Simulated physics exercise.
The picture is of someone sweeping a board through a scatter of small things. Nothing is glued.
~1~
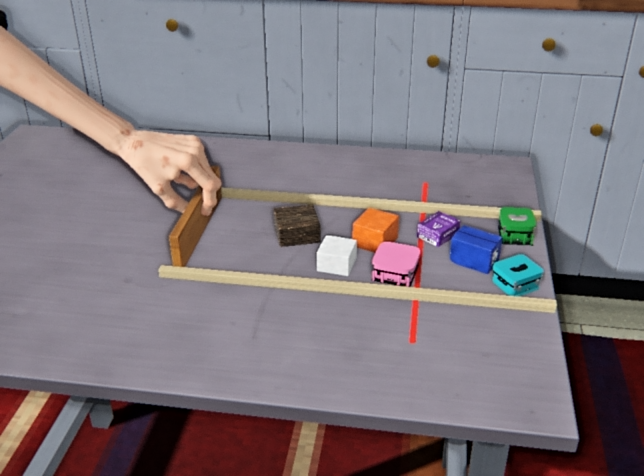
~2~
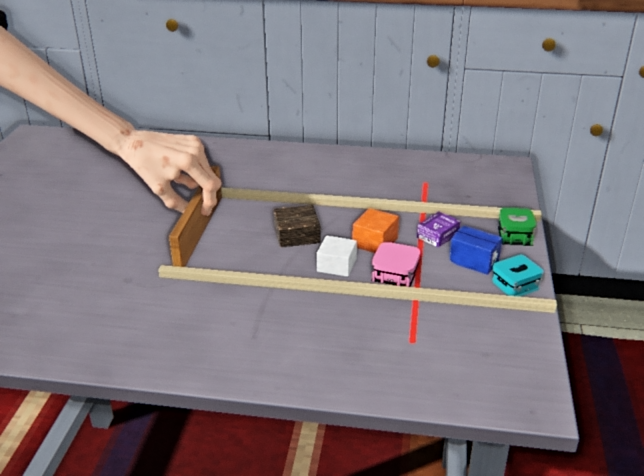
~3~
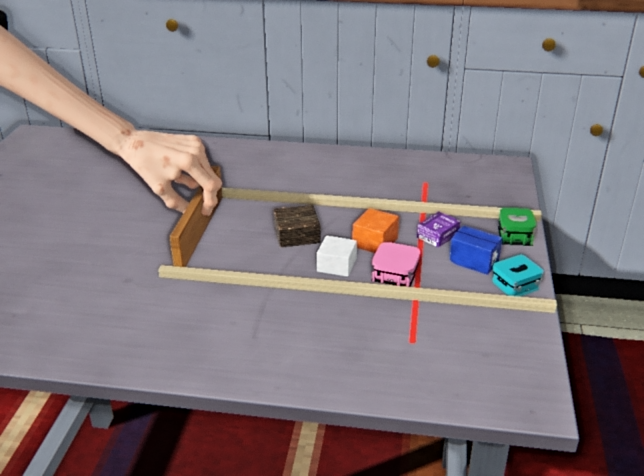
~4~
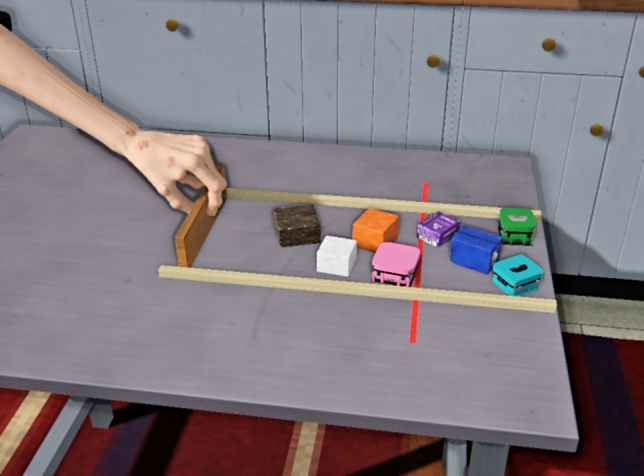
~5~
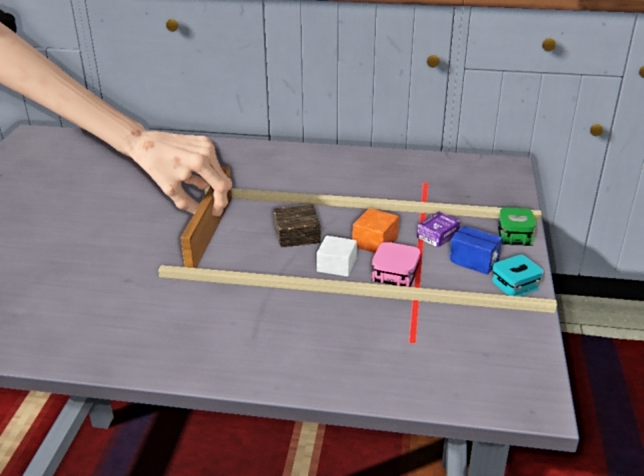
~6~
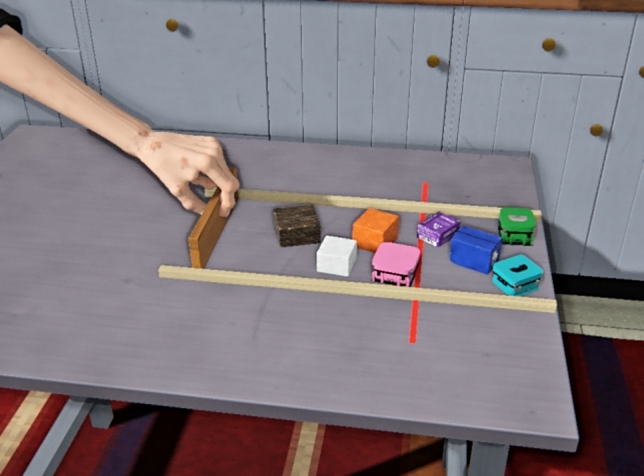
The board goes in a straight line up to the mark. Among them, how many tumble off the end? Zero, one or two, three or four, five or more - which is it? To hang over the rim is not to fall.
Answer: Zero.
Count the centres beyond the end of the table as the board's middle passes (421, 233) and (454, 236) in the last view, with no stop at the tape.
0 and 1.
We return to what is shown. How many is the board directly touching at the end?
The answer is 2.
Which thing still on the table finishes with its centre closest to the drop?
Result - foremost is the green case.
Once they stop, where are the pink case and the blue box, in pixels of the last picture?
One ends up near (472, 271) and the other near (515, 255).
Early on, none off yet; green case at rest near (516, 227); turquoise case at rest near (517, 278); blue box at rest near (476, 250).
Finally, the number that fall off is zero.
